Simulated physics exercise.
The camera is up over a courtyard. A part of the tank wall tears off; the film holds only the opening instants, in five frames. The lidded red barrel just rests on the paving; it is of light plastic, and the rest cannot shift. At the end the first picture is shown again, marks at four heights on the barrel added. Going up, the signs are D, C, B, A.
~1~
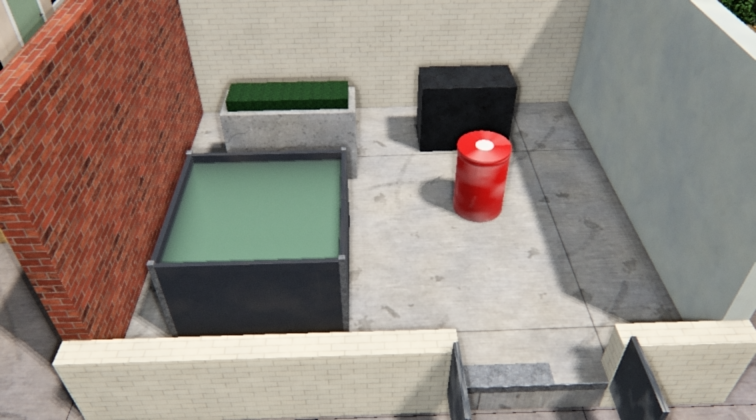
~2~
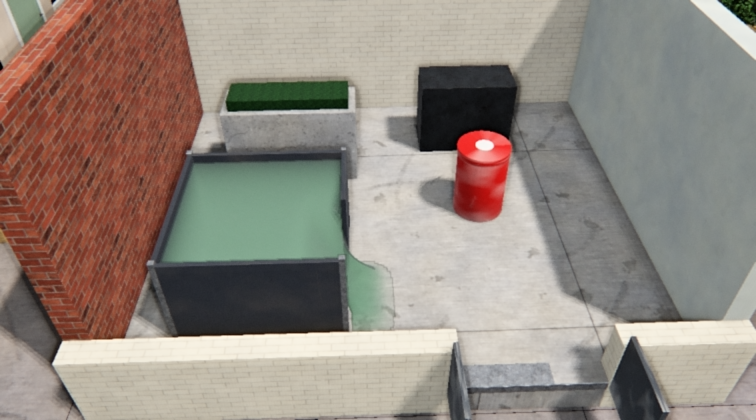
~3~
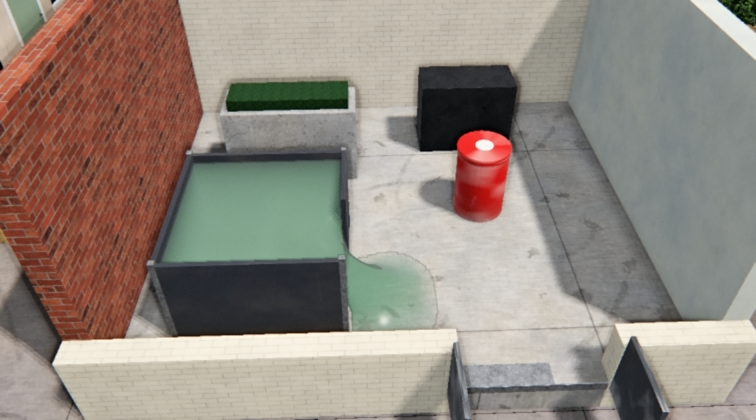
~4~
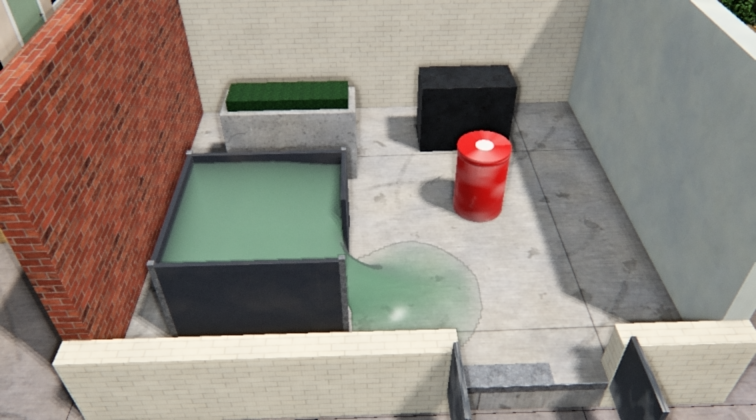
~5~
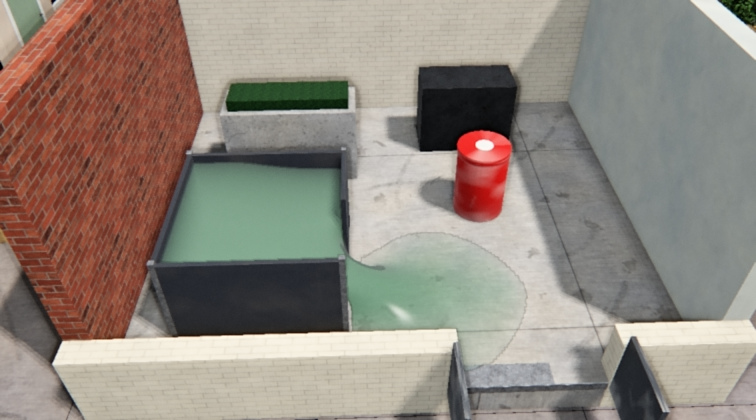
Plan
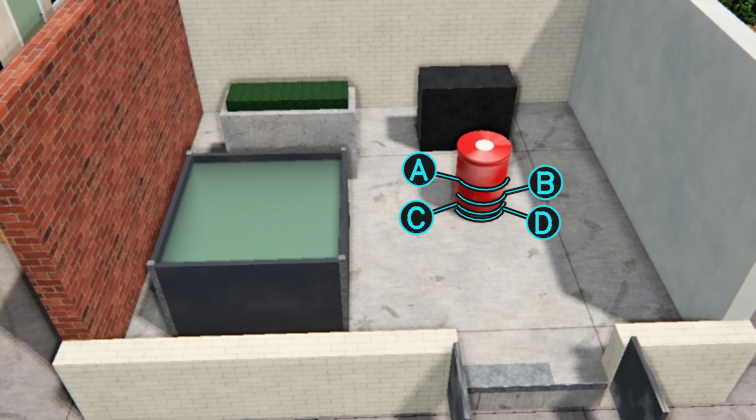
The clip opens on a walled courtyard seen from above, with a full tank of green liquid at left and a red barrel standing at right. Liquid emerges from the tank's right side near the front wall, then spreads rightward across the concrete in a widening puddle, while the barrel stays still.
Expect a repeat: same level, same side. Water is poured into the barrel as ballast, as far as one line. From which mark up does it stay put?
C is the one.
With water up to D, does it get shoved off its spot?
Yes, it does.
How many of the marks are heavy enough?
Three of the four.
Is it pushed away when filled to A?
No.
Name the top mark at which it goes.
It is D.
On the marked copy, A at (486, 189); B at (484, 204); C at (483, 214); D at (482, 220); from the bottom up D, C, B, A.
Choosing A, it does not move.
Choosing B, it does not move.
Choosing C, it does not move.
Choosing D, it is pushed about twice its own width away.
